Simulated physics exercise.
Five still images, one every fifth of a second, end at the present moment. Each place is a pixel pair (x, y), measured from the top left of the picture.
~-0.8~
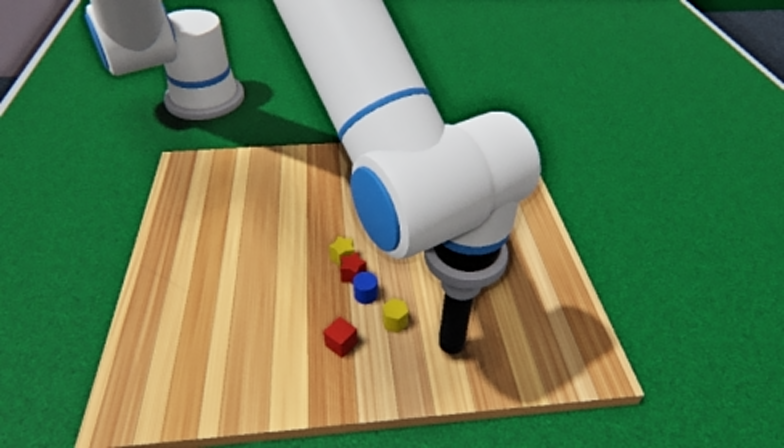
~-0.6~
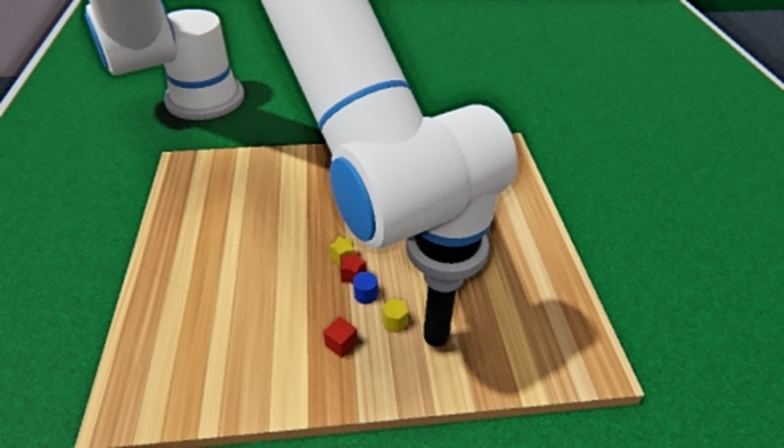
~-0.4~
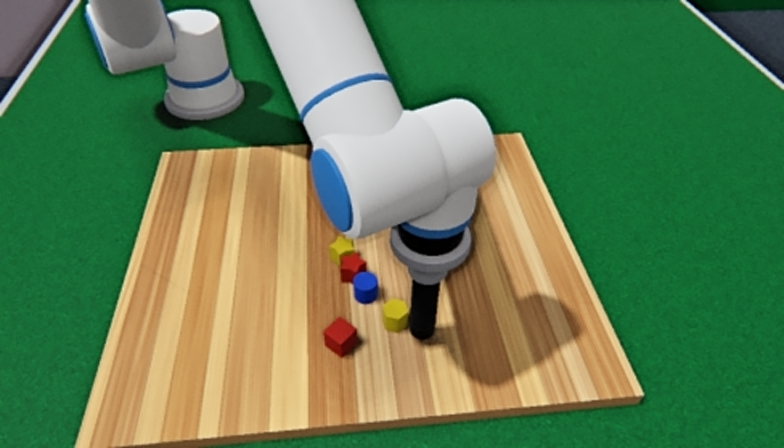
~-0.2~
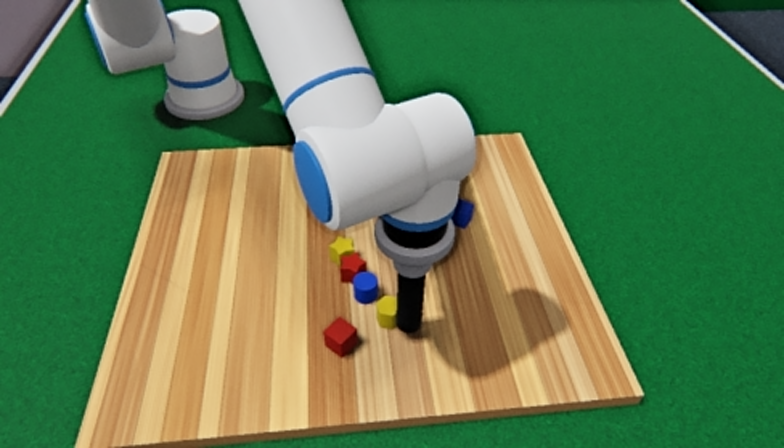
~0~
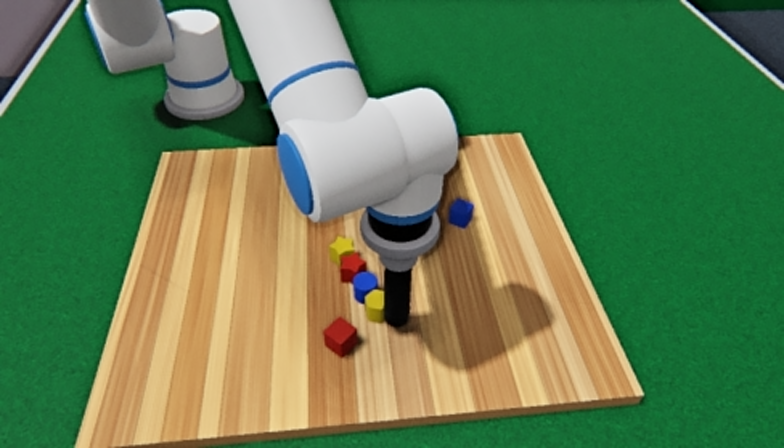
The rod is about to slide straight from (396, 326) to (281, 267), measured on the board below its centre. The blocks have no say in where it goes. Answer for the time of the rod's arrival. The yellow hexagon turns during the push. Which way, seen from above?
Twists anticlockwise.
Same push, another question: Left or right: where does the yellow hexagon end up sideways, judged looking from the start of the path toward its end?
Facing the way the path runs, start to end, you'll find the yellow hexagon has shifted left.
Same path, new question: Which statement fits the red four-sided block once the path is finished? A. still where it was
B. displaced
It's A.
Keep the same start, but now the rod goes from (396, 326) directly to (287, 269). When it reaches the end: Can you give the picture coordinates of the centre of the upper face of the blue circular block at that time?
Roughly at (294, 239).
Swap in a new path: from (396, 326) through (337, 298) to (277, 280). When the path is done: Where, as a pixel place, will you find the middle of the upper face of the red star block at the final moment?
Just about (326, 239).
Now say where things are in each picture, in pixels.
In the first frame, lower end of the rod (451, 344), tops of blocks, red four-sided block (340, 330), yellow star block (343, 245), red star block (352, 262), blue circular block (365, 281), yellow hexagon (396, 308).
In the second frame, rod (436, 337), blocks as before.
In the third frame, rod (422, 330), blocks as before.
In the fourth frame, rod (409, 324), yellow hexagon (389, 305).
In the fifth frame, rod (397, 318), red four-sided block (340, 330), yellow star block (343, 245), red star block (352, 262), blue circular block (365, 281), yellow hexagon (378, 299).
What follows on the original path. One third of the way, rod (355, 296); yellow star block (338, 230), turned 55° clockwise; red star block (331, 244), turned 50° clockwise; blue circular block (332, 260); yellow hexagon (338, 277).
Two thirds of the way, rod (316, 277); yellow star block (340, 227), turned 75° clockwise; red star block (326, 239), turned 75° clockwise; blue circular block (307, 252); yellow hexagon (293, 268), turned 35° anticlockwise.
At the end, rod (280, 258); red four-sided block not moved; yellow star block (340, 226), turned 75° clockwise; red star block (325, 238), turned 85° clockwise; blue circular block (296, 239); yellow hexagon (261, 265), turned 95° anticlockwise.
